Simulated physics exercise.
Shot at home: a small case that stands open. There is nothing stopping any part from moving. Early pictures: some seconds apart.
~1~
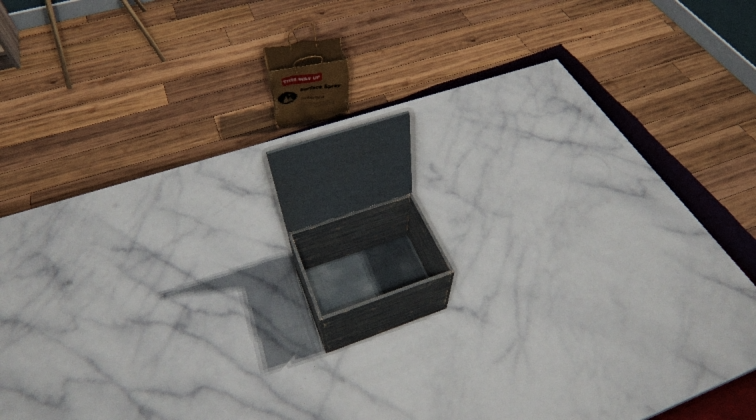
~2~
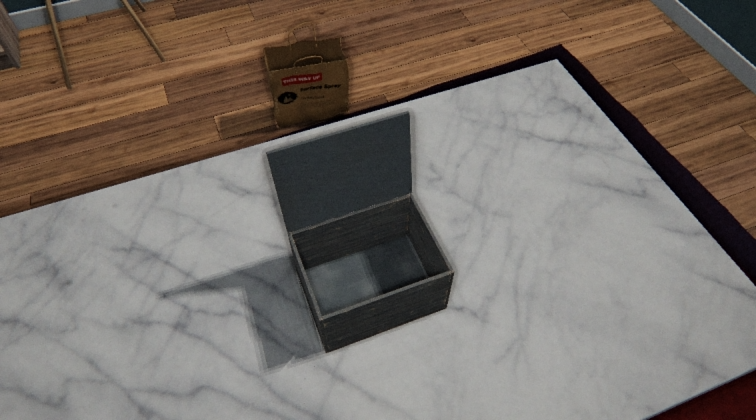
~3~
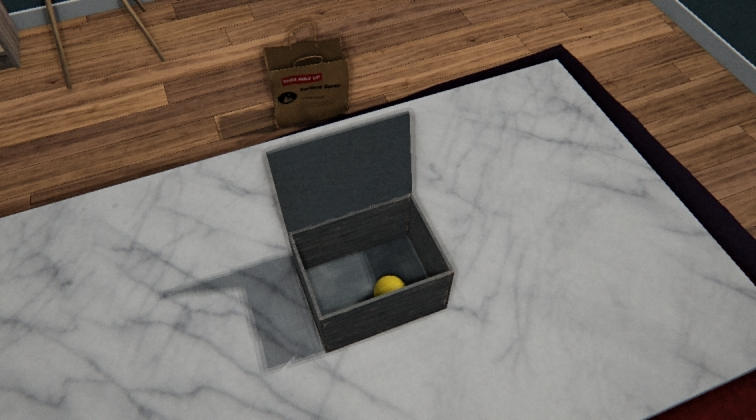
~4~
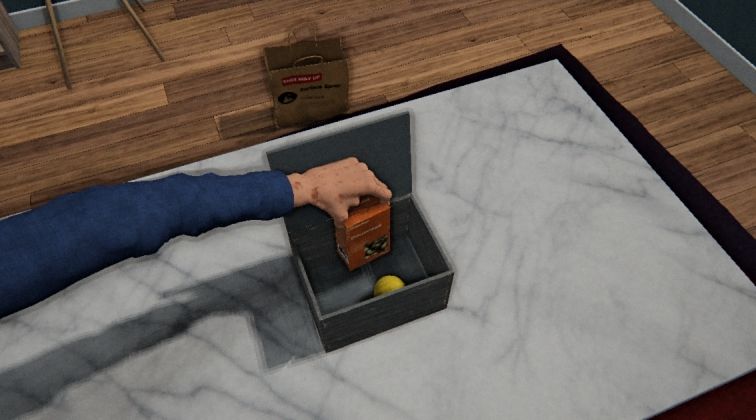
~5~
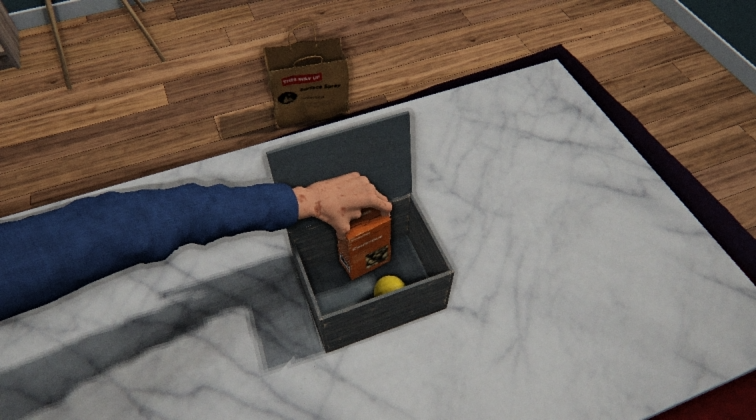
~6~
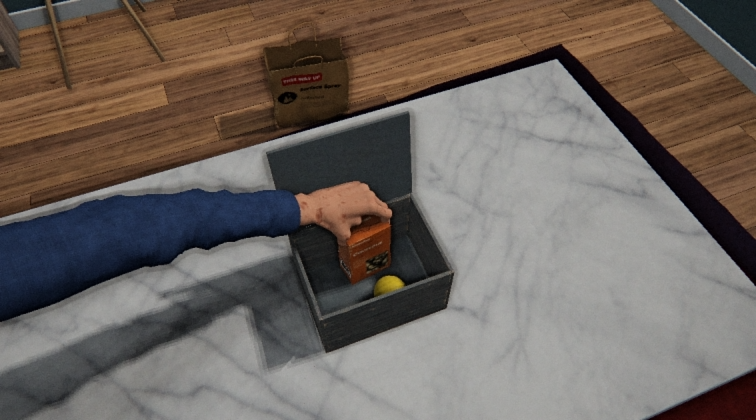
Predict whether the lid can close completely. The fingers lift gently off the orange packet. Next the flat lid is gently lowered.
Prediction: The lid cannot close completely.
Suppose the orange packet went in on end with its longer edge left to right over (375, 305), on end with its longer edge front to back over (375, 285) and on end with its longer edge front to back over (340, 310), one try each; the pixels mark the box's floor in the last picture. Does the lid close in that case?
Well, the first try leaves the lid lying shut, the second leaves it lying shut, and the third leaves it standing open.
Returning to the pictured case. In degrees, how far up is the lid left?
Some 40 degrees above the rim, more or less.
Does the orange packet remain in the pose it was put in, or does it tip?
At the finish it holds its orientation.
Then, 1.20 s past the last view, lid starting down.
Then, 1.60 s past the last view, lid 59° above the rim.
Finally, lid 41° above the rim; left askew, orange packet; yellow lemon still in place. Final places as the last picture's camera would see them, orange packet near (366, 248).
